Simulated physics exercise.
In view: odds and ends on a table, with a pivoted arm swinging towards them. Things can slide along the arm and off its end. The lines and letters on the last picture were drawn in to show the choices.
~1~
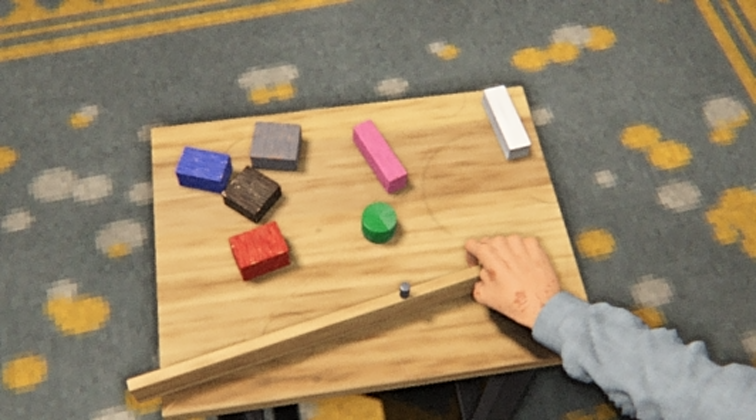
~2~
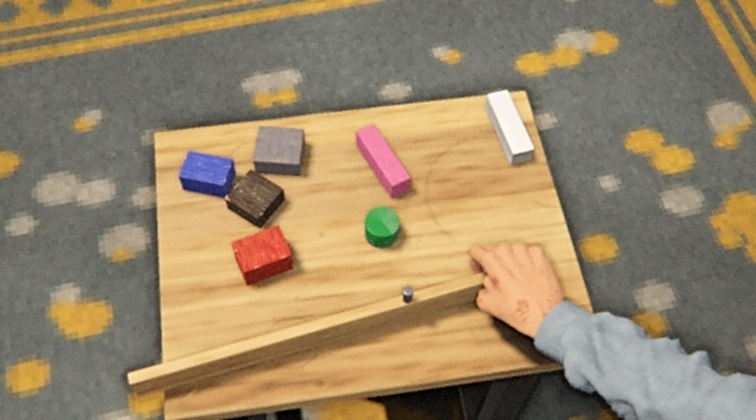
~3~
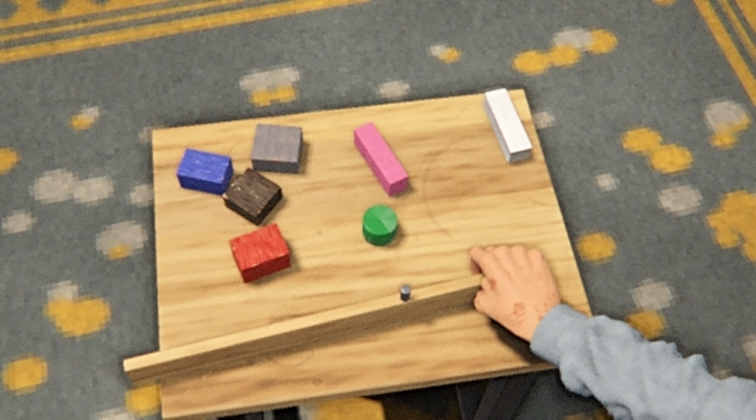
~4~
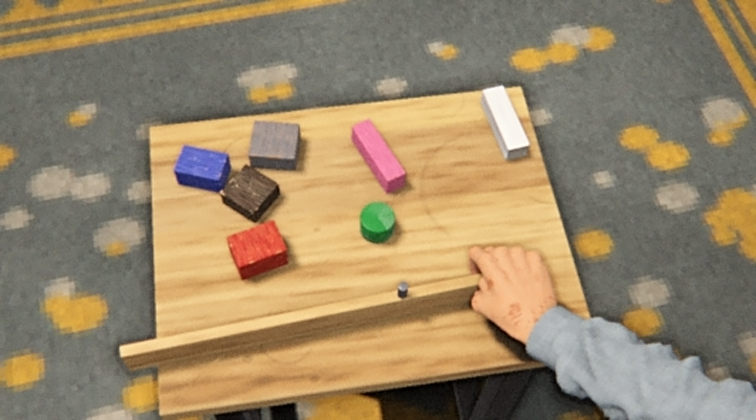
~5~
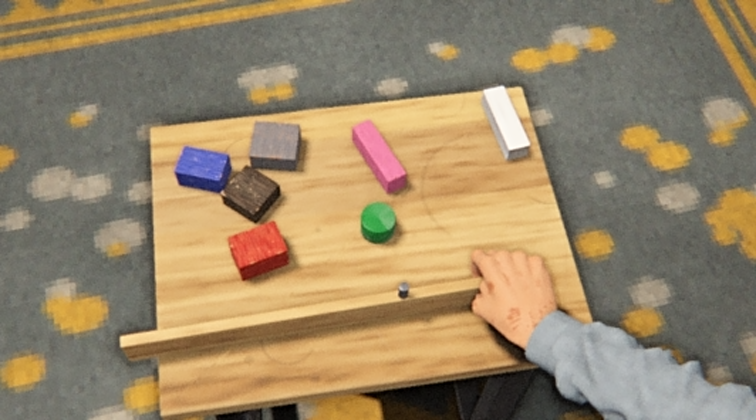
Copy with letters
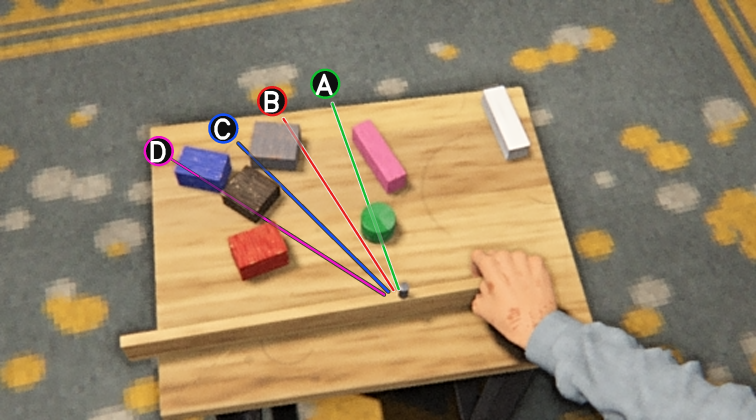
On a wooden table, a hand swings a pivoted wooden arm slowly towards the coloured blocks.
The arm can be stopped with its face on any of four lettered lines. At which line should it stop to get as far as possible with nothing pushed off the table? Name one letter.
Stop at C.
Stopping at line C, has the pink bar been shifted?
No.
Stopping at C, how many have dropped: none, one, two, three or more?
By then, none.
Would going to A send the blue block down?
Yes.
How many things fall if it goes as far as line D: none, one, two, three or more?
The count is none.
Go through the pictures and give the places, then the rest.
Arm (265, 340); pink bar (379, 156); red block (260, 251), in the first frame.
Arm (267, 340); green tin (382, 228), in the second frame.
Arm (263, 332); grey block (278, 149), in the third frame.
Arm (259, 324); pink bar (378, 156), in the fourth frame.
Arm (259, 319); black block (251, 194); green tin (378, 223); blue block (204, 170), in the fifth frame.
On the marked copy, A at (364, 191); B at (335, 200); C at (310, 214); D at (288, 233).
With C. Early on, arm (263, 270); red block (261, 247); white stick (505, 123).
Further on, arm (284, 227); grey block (276, 138); black block (263, 175).
At the end, arm (309, 203); grey block (287, 114); blue block (251, 129); nothing has fallen.
As for the rest, A drops the blue block and grey block; B drops the blue block and grey block; D is safe but short.
